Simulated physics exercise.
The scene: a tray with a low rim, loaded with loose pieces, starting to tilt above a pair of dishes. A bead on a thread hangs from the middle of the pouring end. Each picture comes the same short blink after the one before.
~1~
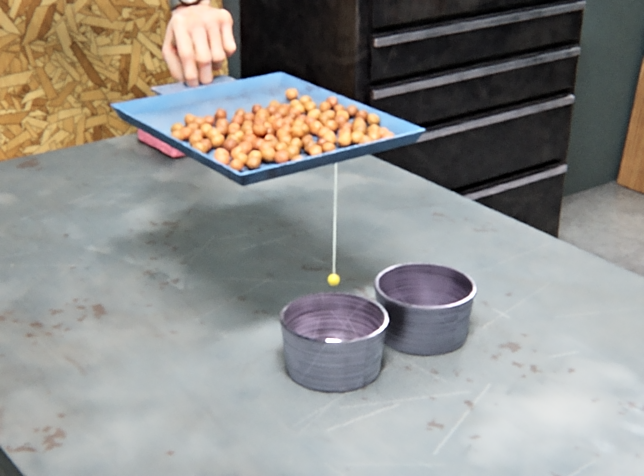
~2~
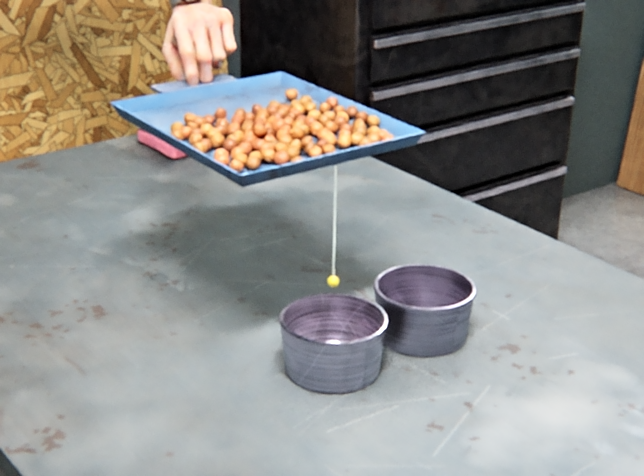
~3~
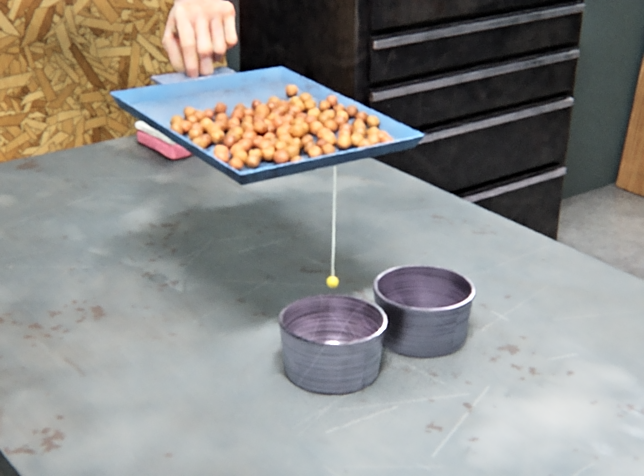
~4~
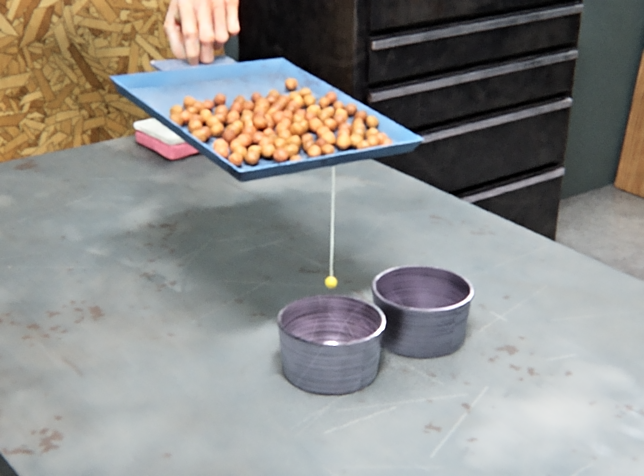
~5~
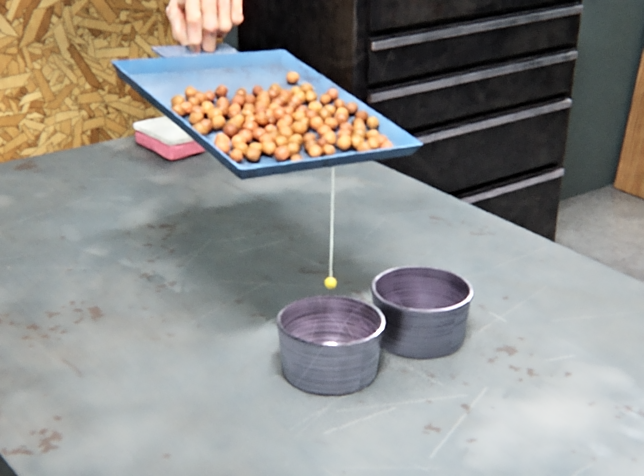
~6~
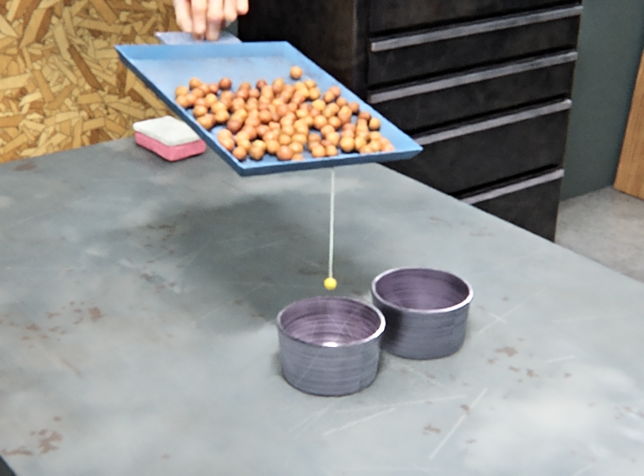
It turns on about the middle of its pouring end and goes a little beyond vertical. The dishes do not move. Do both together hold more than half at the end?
Caught overall: The larger part.
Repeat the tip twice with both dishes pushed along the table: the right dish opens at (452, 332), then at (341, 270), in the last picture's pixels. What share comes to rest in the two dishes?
Roughly 0 per cent, and 0 per cent.
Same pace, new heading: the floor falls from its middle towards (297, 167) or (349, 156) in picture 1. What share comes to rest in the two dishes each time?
Near 40 % and 80 %.
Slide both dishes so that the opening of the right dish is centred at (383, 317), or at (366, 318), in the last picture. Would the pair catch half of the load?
At the first place less than half, at the second under half.
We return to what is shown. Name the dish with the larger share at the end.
It is the right one.
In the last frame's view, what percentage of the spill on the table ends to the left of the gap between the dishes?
Roughly 0 in a hundred.
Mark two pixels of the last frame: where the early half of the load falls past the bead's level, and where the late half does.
Early half (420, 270), late half (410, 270).
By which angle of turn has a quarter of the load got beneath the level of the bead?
At about 80°.
Just after the last frame, tray tipped steeply; every one on the tray.
A moment on, tray tipped past a quarter turn; about a tenth in the left dish; roughly two thirds in the right dish; roughly a quarter outside both; just a few in the air.
Further on, tray tipped past a quarter turn; about a tenth in the left dish; roughly two thirds in the right dish; roughly a quarter outside both.
When it is over, tray tipped past a quarter turn; about a tenth in the left dish; roughly two thirds in the right dish; roughly a quarter outside both.
